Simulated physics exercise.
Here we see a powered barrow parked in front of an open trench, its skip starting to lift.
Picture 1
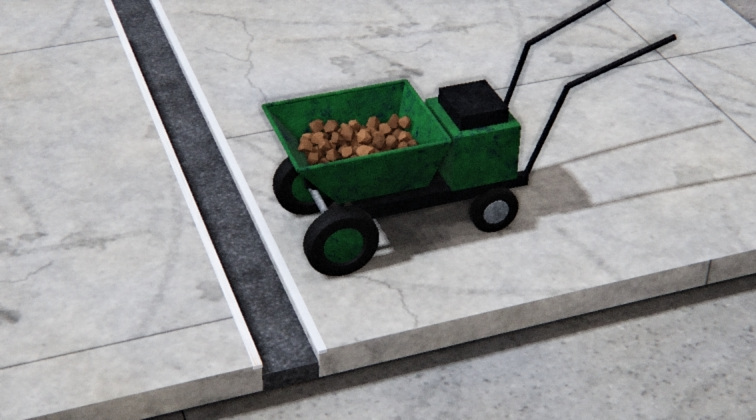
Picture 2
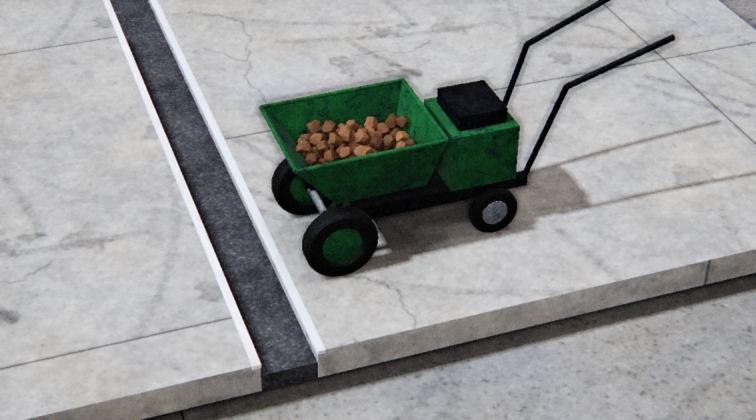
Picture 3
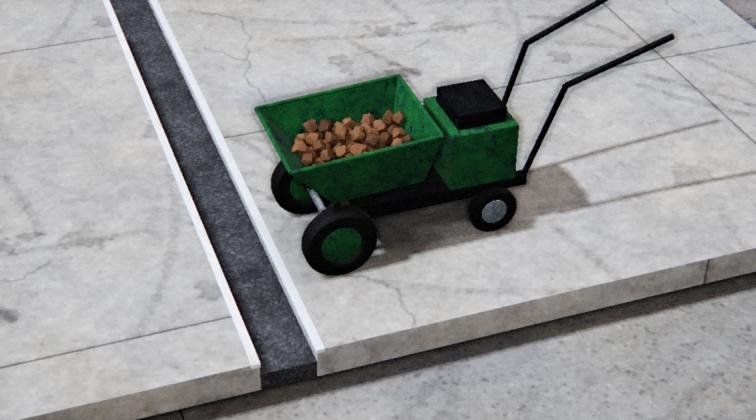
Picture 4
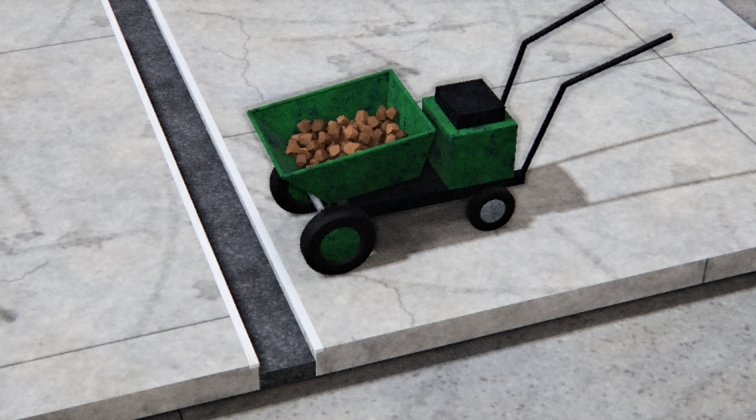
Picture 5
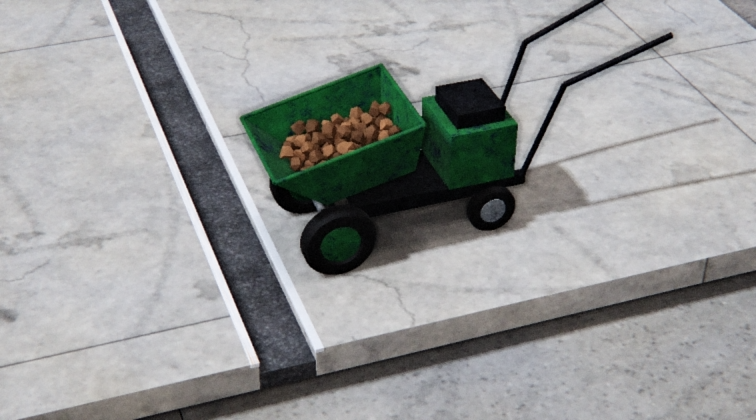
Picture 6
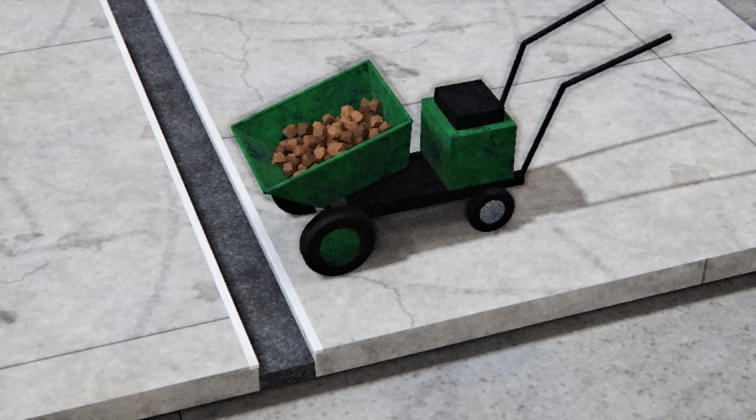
A green skip of brown clods tilts gradually forward on a barrow beside a dark trench.
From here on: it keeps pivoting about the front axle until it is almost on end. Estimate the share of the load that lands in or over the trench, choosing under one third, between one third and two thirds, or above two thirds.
Seems like the amount in the trench is lower than a third of the load.
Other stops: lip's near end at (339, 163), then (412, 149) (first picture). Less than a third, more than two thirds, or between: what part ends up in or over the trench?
The middle third, then under a third.
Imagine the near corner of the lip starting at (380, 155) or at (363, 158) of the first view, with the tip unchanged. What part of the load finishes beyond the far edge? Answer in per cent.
About 0 percent at the first place and about 0 percent at the second.
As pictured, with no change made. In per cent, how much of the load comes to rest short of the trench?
I'd estimate about 0 per cent of the load.
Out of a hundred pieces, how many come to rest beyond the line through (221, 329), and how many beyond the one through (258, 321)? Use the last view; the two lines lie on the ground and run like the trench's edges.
About 40 percent, then about 60 percent.
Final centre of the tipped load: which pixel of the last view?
At about (182, 265).
Soon, skip tipped steeply; all in the skip.
A while on, skip tipped right over; most in the skip; about a quarter beyond it.
Towards the end, skip tipped right over; about a third in the skip; a small part in or heaped over the trench; about half beyond it.
Finally, skip tipped right over; about a third in the skip; a small part in or heaped over the trench; about half beyond it.
